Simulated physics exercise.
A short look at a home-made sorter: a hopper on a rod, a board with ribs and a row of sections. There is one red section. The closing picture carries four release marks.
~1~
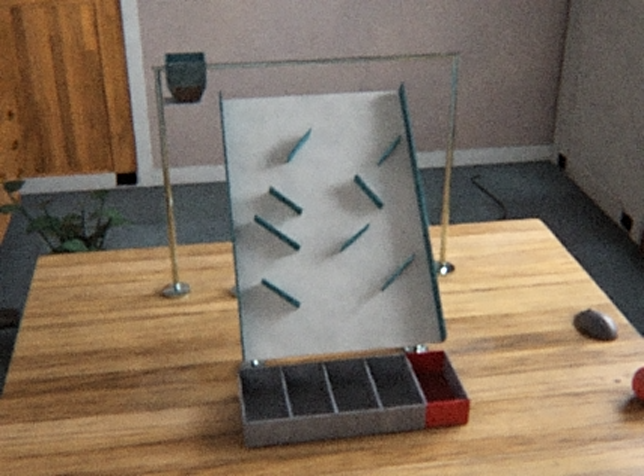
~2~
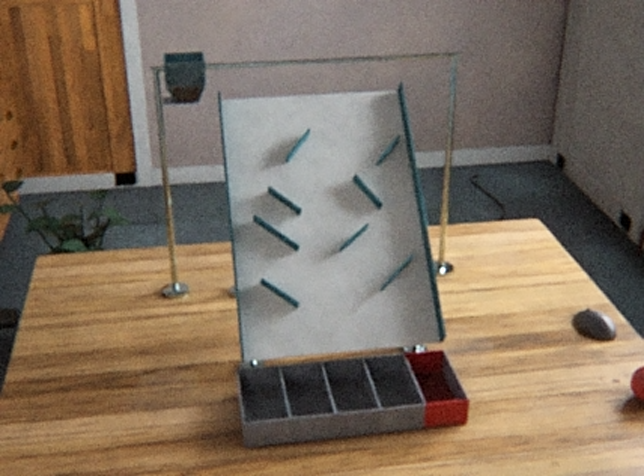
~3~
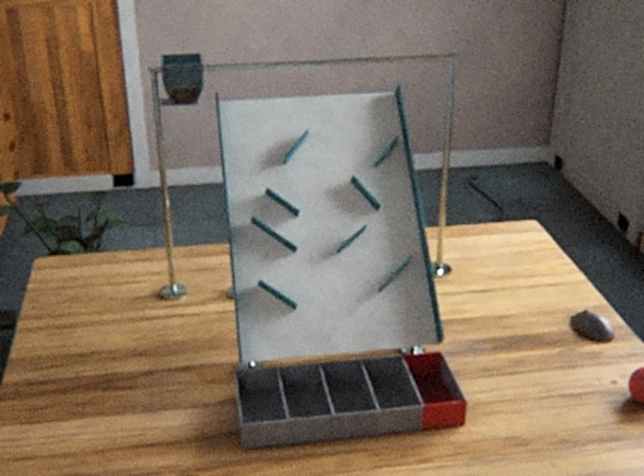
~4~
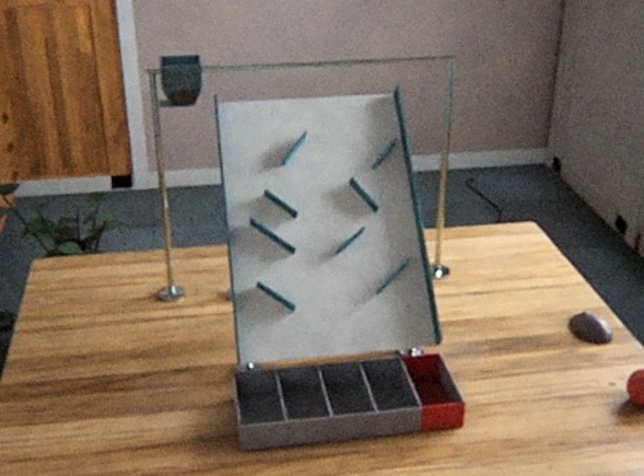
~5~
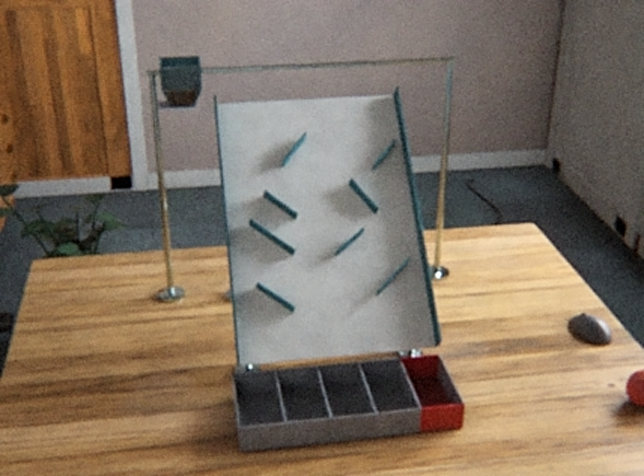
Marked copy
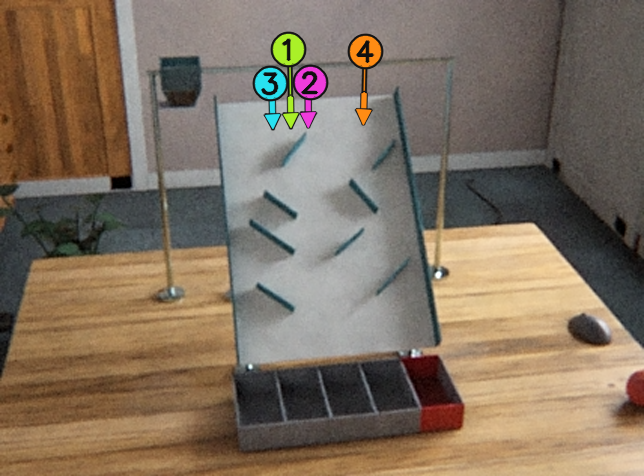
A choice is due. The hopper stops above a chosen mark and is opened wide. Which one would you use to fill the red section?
4 works best here.
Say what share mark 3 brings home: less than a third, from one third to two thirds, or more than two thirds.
It is less than a third.
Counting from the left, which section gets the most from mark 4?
The fifth.
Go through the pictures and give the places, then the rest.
The first frame shows hopper near (187, 95), allspice berries, door shut.
The second frame shows ribs (288, 157) to (310, 128), (379, 160) to (400, 135), (269, 186) to (301, 210).
The third frame shows ribs (353, 176) to (380, 206), (252, 217) to (297, 248), (340, 249) to (366, 225).
The fourth frame shows ribs (257, 281) to (296, 307), (379, 290) to (410, 257).
The fifth frame shows red section near (442, 416), number 5 of 5 from the left.
On the marked copy, mark 1 meets the board at (290, 122); mark 2 meets the board at (308, 121); mark 3 meets the board at (272, 123); mark 4 meets the board at (363, 119).
With 1, a small share in the red section, the bulk in other sections, a small share outside the box.
With 2, only a few in the red section, all but a few in other sections, a small share outside the box.
With 3, only a few in the red section, all but a few in other sections, a small share outside the box.
With 4, close to half in the red section, close to a third in other sections, a small share outside the box.
